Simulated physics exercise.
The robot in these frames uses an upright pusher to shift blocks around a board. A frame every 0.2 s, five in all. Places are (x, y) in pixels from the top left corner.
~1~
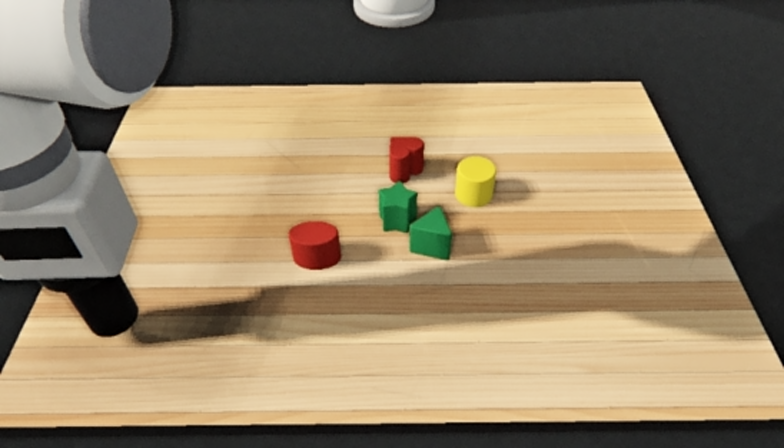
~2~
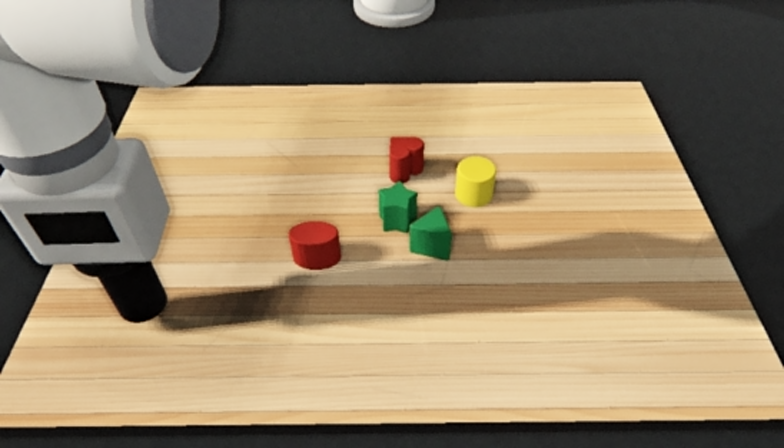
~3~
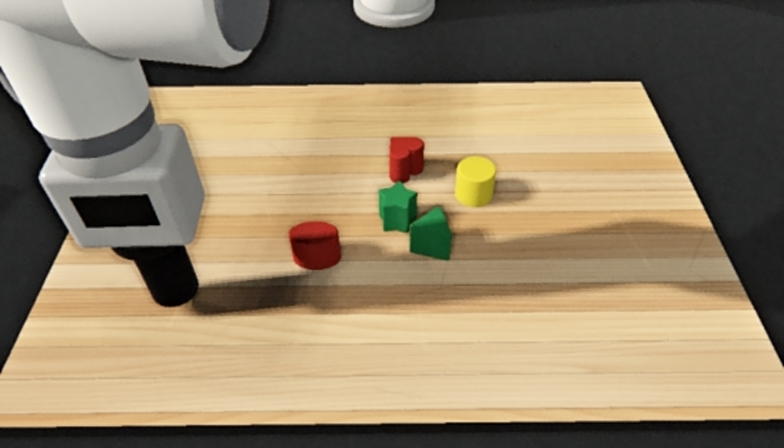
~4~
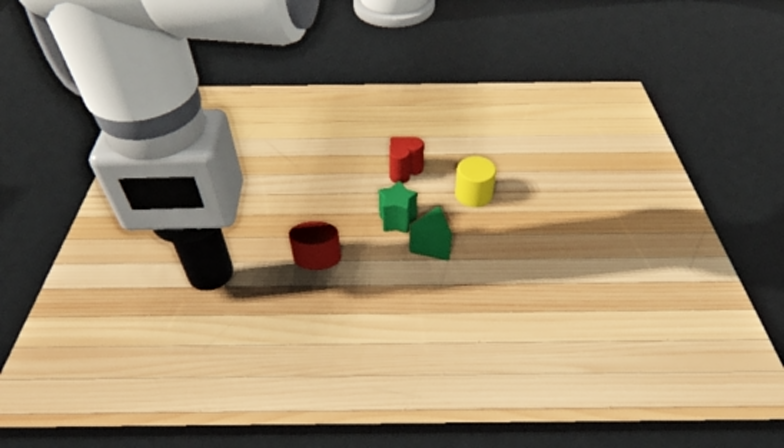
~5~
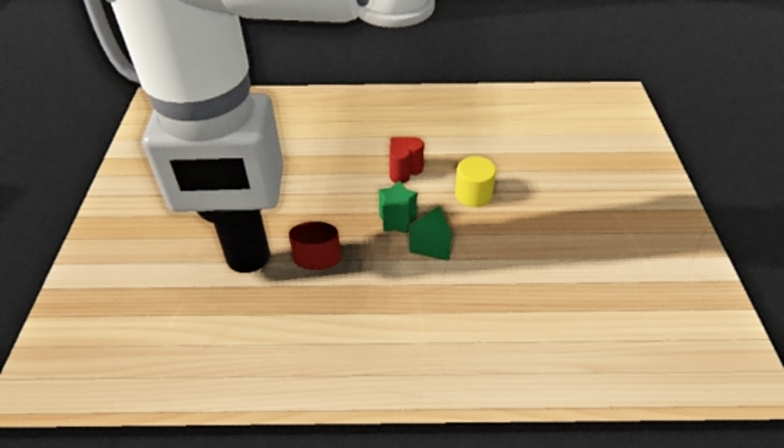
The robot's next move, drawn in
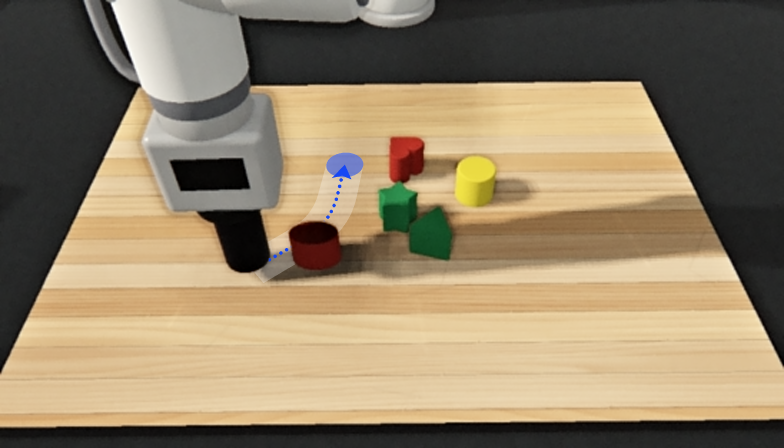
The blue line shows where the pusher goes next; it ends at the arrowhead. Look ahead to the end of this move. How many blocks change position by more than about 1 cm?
The count will be 1.
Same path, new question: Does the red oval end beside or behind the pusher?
In short: Yes.
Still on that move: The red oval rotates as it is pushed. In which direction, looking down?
The twist is clockwise.
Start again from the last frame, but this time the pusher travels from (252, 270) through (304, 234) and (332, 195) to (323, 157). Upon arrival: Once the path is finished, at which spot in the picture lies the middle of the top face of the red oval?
I expect it at (338, 224).
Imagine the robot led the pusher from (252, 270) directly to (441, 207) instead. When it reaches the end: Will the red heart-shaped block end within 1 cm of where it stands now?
That would be a yes.
The drawn path runs from (252, 270) via (304, 239) and (335, 202), ending at (345, 165).
The first path, step by step. One third of the way, pusher (302, 226); red oval (339, 227), turned 45° clockwise.
Two thirds of the way, pusher (334, 189); red oval (345, 224), turned 65° clockwise.
At the end, pusher (344, 152); red oval (345, 224), turned 65° clockwise; green star not moved.
